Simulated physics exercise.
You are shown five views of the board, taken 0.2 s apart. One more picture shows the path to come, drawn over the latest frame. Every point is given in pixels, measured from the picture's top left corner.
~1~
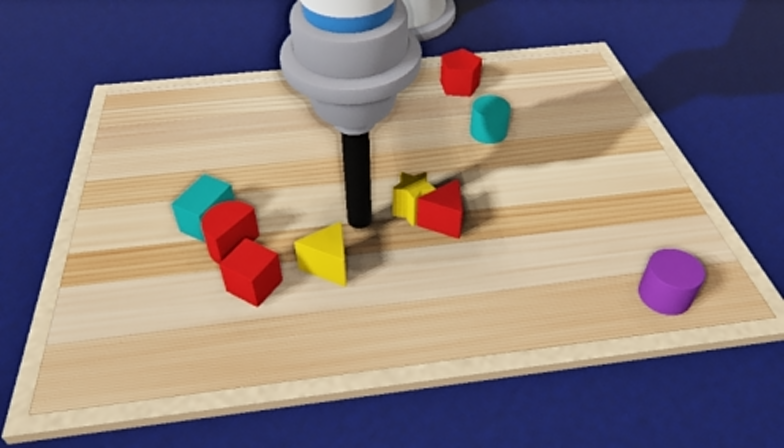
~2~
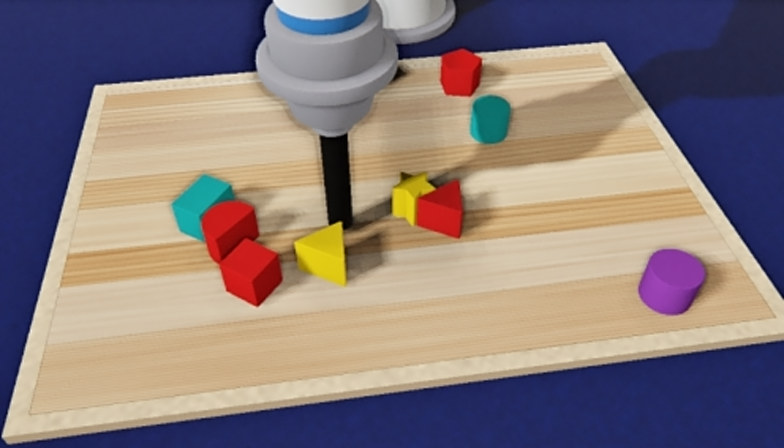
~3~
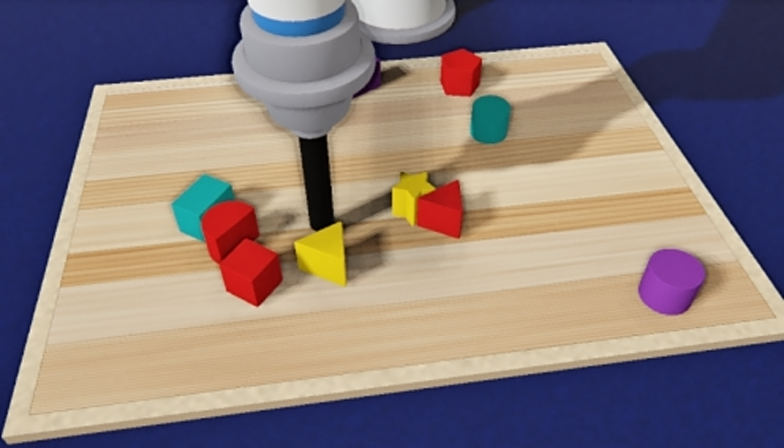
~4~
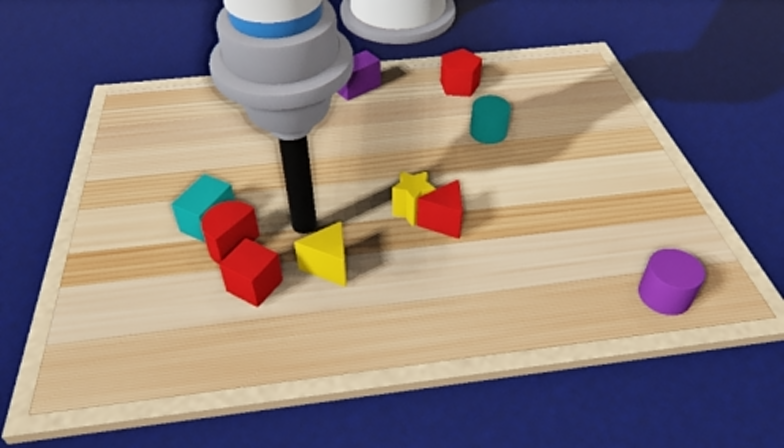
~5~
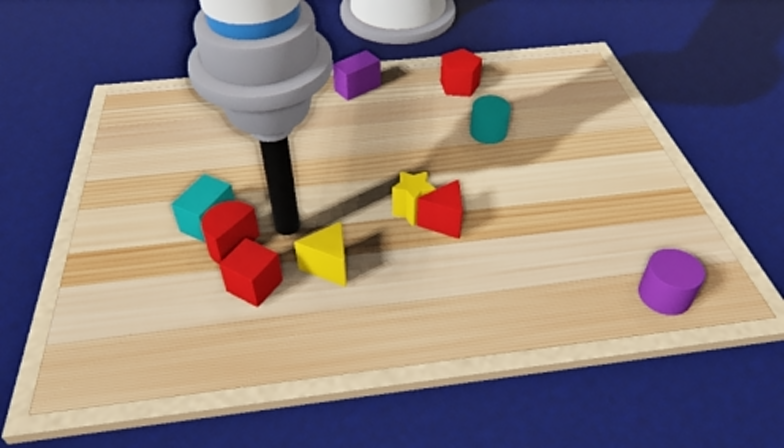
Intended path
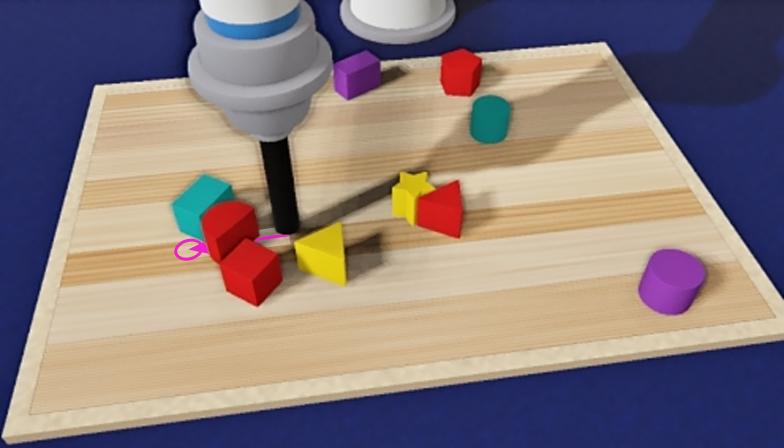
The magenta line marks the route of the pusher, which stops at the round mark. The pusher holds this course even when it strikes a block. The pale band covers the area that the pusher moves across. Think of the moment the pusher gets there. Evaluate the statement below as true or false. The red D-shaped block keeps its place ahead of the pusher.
The statement is true.
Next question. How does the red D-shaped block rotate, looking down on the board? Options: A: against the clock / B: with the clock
The answer is A.
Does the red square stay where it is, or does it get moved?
It will be resting on its spot.
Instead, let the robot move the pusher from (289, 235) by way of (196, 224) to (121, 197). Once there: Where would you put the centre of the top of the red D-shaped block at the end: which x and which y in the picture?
About (188, 225).
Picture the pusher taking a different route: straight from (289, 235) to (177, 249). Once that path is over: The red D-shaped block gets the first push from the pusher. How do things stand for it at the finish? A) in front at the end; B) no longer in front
(A)
The line goes in a line from (289, 235) to (189, 250).
What follows on the original path. Halfway along, pusher at (237, 234); turquoise rectangle at (191, 192), turned 30° clockwise; red D-shaped block at (201, 218), turned 30° anticlockwise.
At the end, pusher at (186, 242); turquoise rectangle at (186, 190), turned 45° clockwise; red D-shaped block at (149, 226), turned 35° anticlockwise; red square unmoved.
